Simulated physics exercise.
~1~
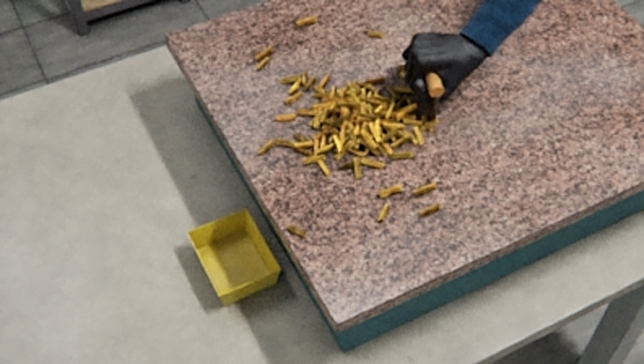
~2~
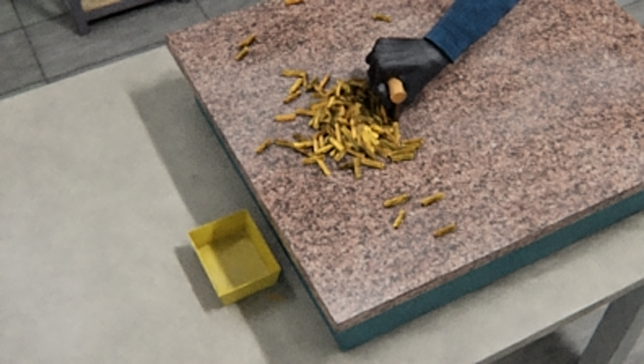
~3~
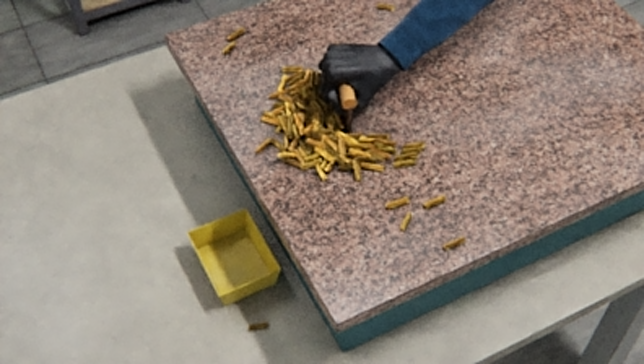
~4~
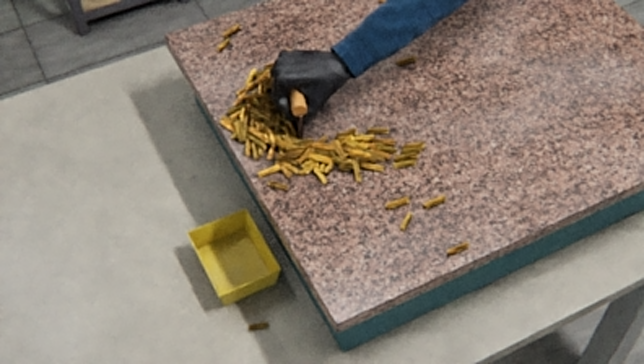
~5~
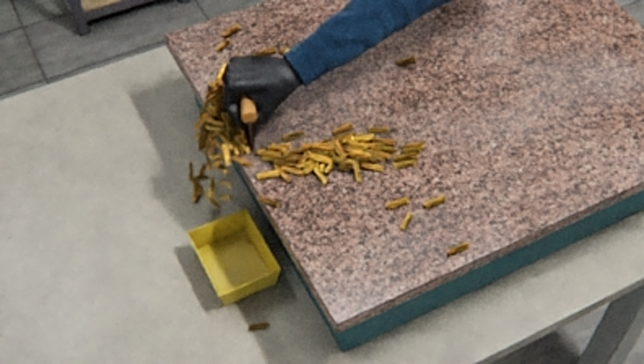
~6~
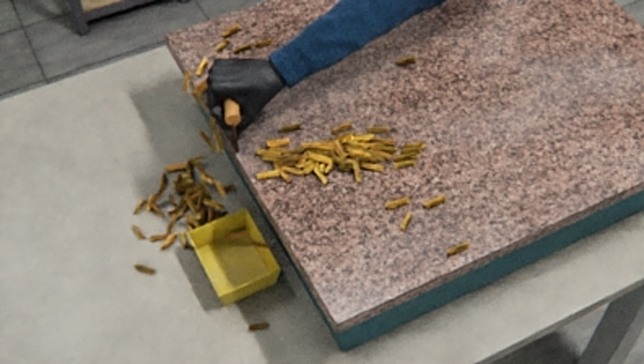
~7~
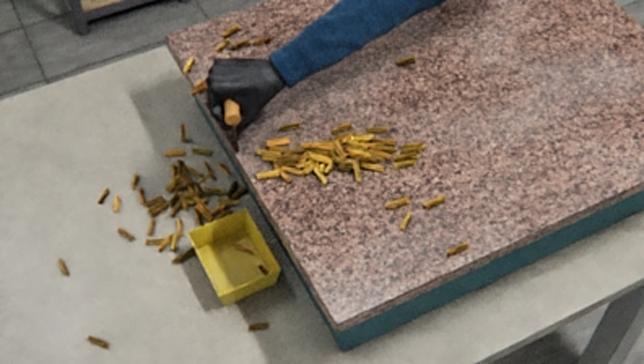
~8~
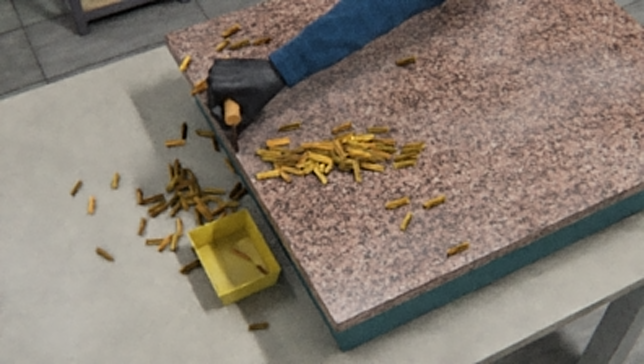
A black-gloved hand holding a scraper sweeps leftward through a pile of dry pasta on a speckled slab, pushing many pieces over the edge, where they scatter on the table beside a yellow tin. The hand stops at the edge, with much of the pasta still on the slab.
